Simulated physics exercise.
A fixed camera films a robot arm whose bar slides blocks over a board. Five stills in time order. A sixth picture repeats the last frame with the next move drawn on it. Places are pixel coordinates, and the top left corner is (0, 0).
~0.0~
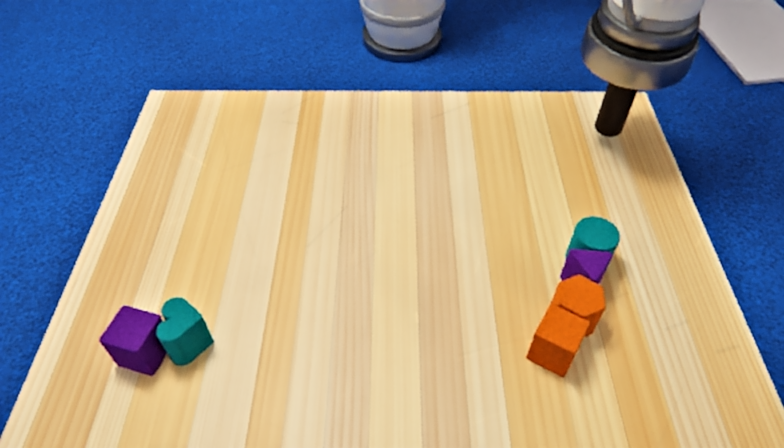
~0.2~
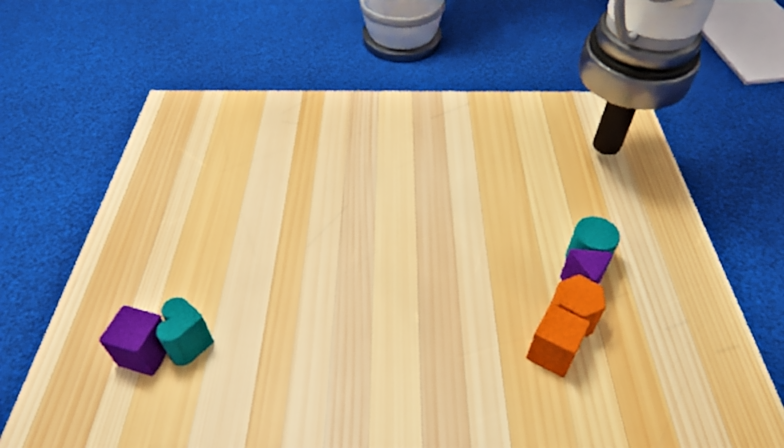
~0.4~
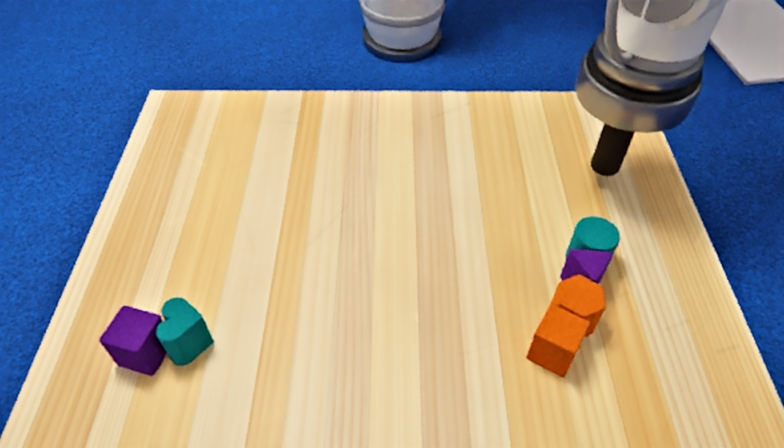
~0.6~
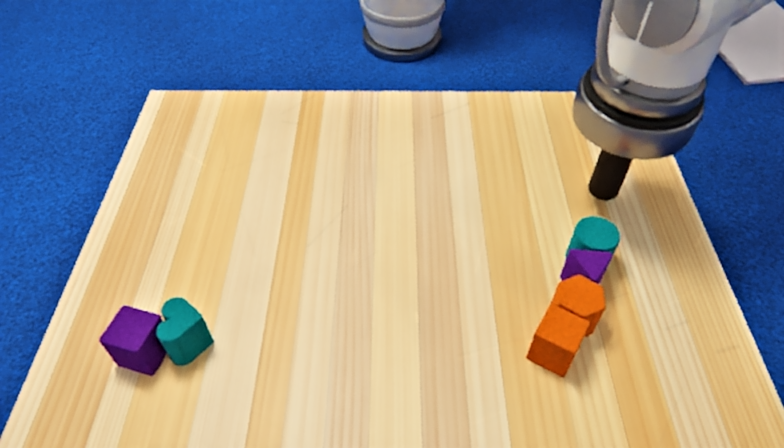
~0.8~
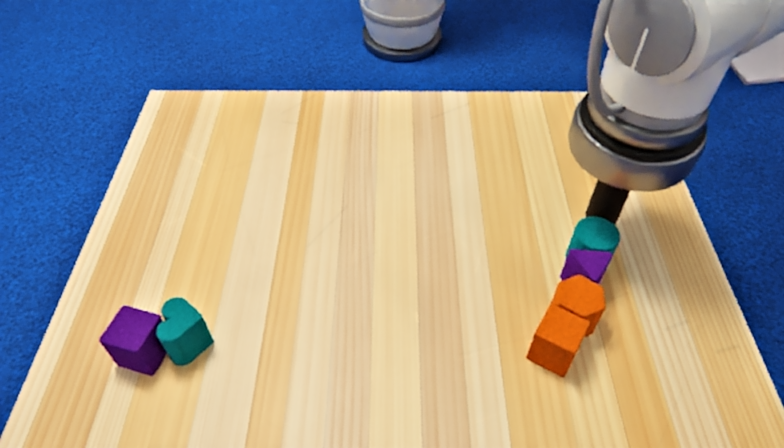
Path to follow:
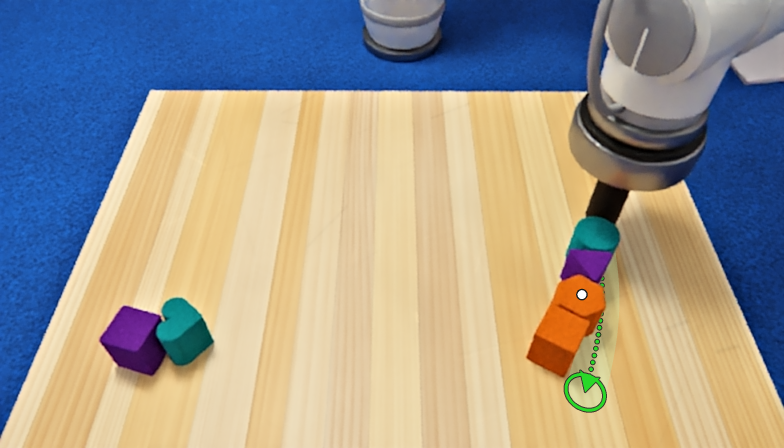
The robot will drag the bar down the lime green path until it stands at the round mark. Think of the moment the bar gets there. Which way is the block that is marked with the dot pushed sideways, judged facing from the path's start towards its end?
My answer: Right.
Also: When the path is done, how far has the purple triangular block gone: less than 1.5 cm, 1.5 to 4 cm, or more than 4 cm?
The answer is over 4 cm.
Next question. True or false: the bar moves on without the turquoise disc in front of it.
The claim holds.
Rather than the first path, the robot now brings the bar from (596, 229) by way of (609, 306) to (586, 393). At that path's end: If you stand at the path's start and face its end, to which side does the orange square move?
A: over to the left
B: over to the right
It's B.
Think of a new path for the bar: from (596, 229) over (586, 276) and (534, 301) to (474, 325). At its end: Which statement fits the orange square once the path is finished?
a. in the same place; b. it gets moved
Option b.
Path on the board, from (596, 229) through (602, 278) and (599, 332) to (585, 392); the dot is on the orange hexagon.
The first path, step by step. One third of the way, bar at (607, 268); orange square at (555, 339), turned 20° clockwise; orange hexagon at (585, 314), turned 15° clockwise; purple triangular block at (617, 301), turned 15° anticlockwise; turquoise disc at (588, 271).
Two thirds of the way, bar at (604, 323); orange square at (545, 347), turned 35° clockwise; orange hexagon at (582, 328), turned 30° clockwise; purple triangular block at (639, 333), turned 25° anticlockwise; turquoise disc at (572, 278).
At the end, bar at (590, 383); orange square at (506, 365), turned 65° clockwise; orange hexagon at (553, 368), turned 60° clockwise; purple triangular block at (643, 349), turned 70° anticlockwise; turquoise disc at (572, 278).
